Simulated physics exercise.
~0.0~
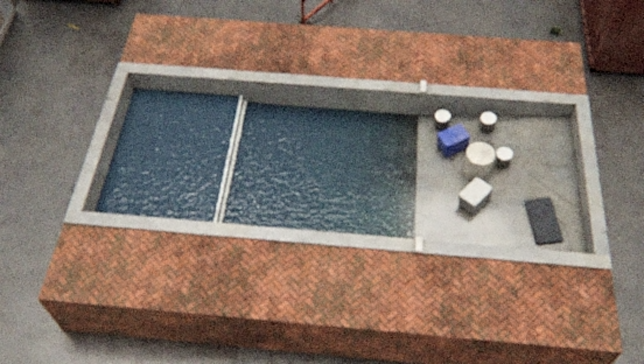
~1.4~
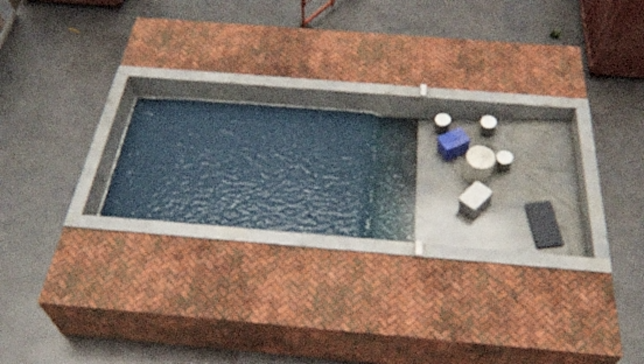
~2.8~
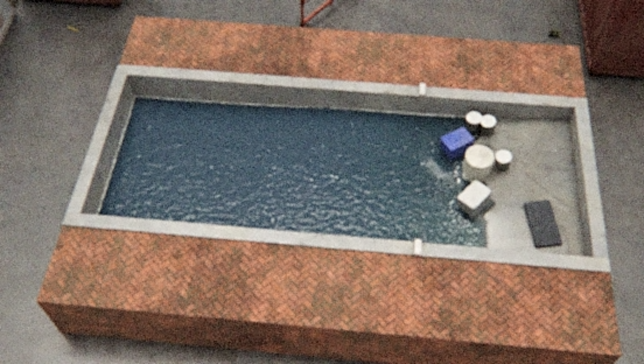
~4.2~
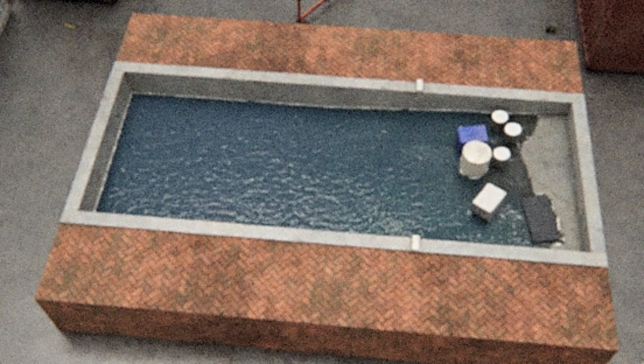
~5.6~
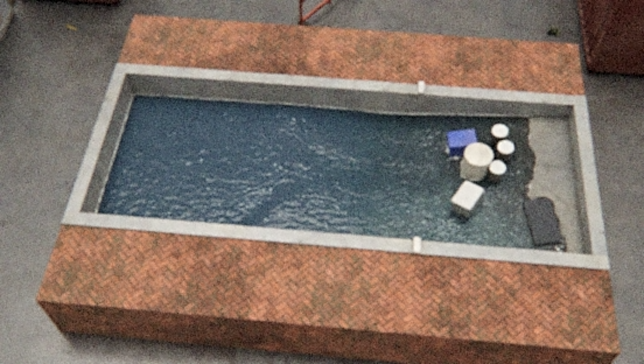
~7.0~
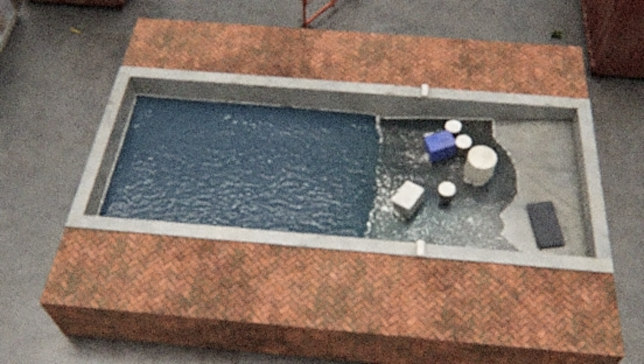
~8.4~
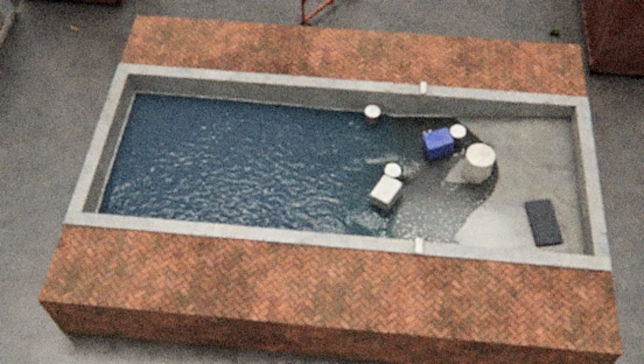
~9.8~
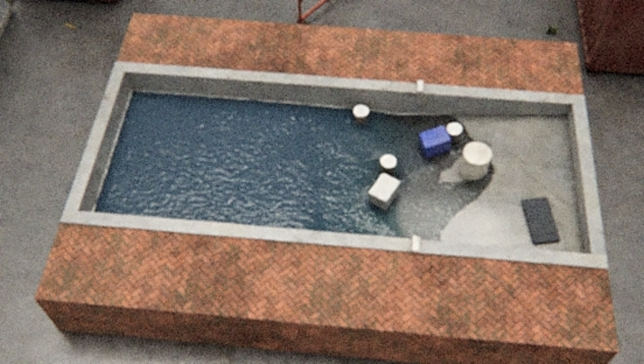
Deep blue water sits behind a thin barrier at the left of a concrete basin framed by herringbone brick, while white drums, a blue chest, a pale box and a dark slab rest on the bare slope at right. The barrier disappears and the water surges right, reaching the loose things. It shoves the drums and boxes up the slope and wets the dark slab's edge. Then it drains back left, dragging several along. Two small drums and the pale box end beyond the white marks, while the blue chest stops short, beside a small drum and the large one.
